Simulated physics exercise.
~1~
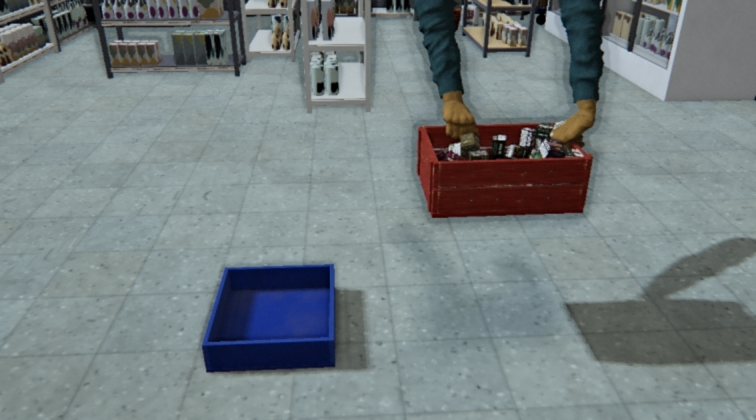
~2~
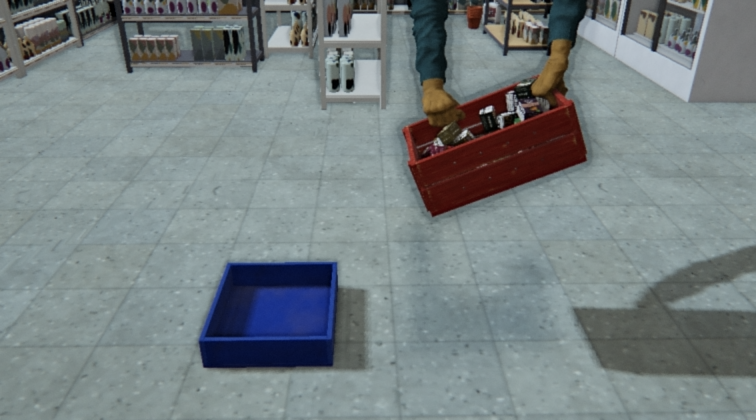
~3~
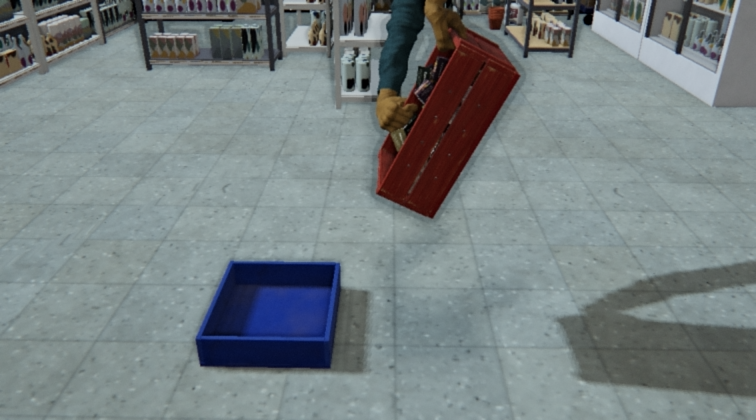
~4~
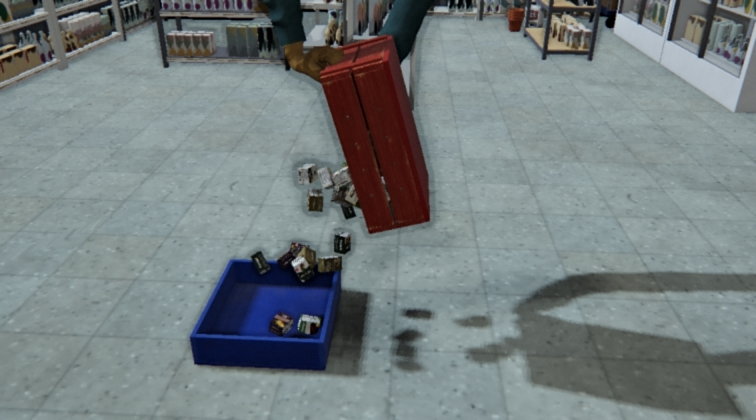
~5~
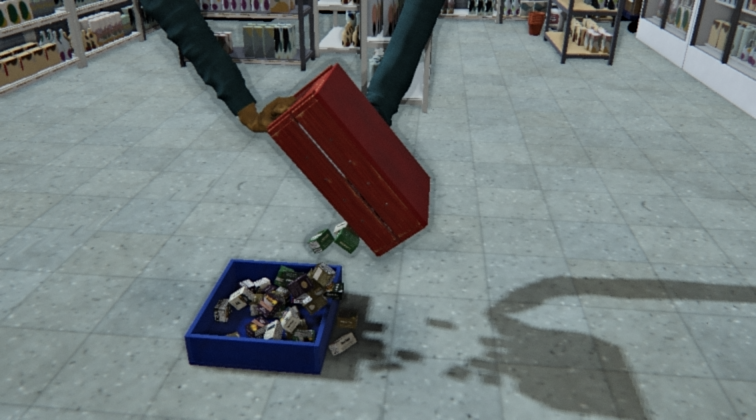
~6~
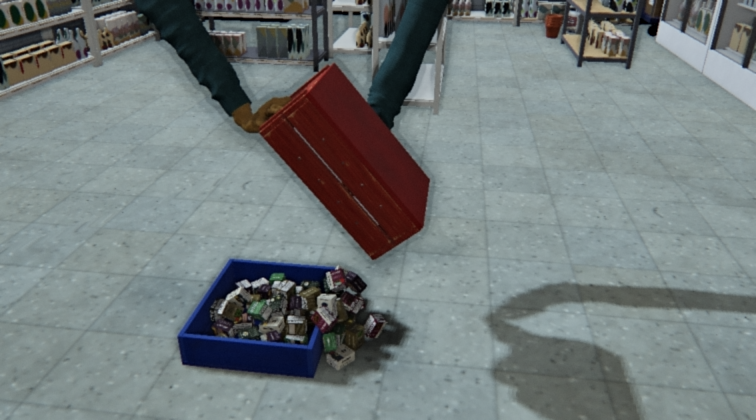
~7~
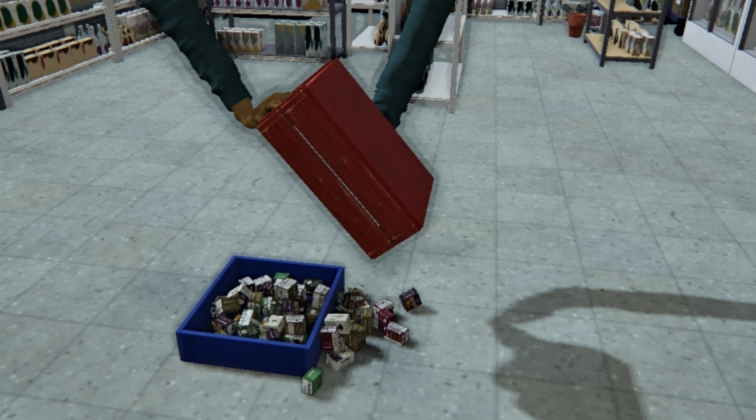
The clip opens on a tiled shop floor, where two gloved hands hold a red crate full of small cartons to the right of an empty blue tub. The arms swing the crate left and tip it steeply, until its contents begin tumbling out toward the tub. The cartons drop in a loose stream and pile up inside, while some land past the tub's right side. The tilting eases to a stop and the last ones fall. At the end, the crate hangs tipped above a heaped tub, with a smaller scatter of cartons on the floor beside it.
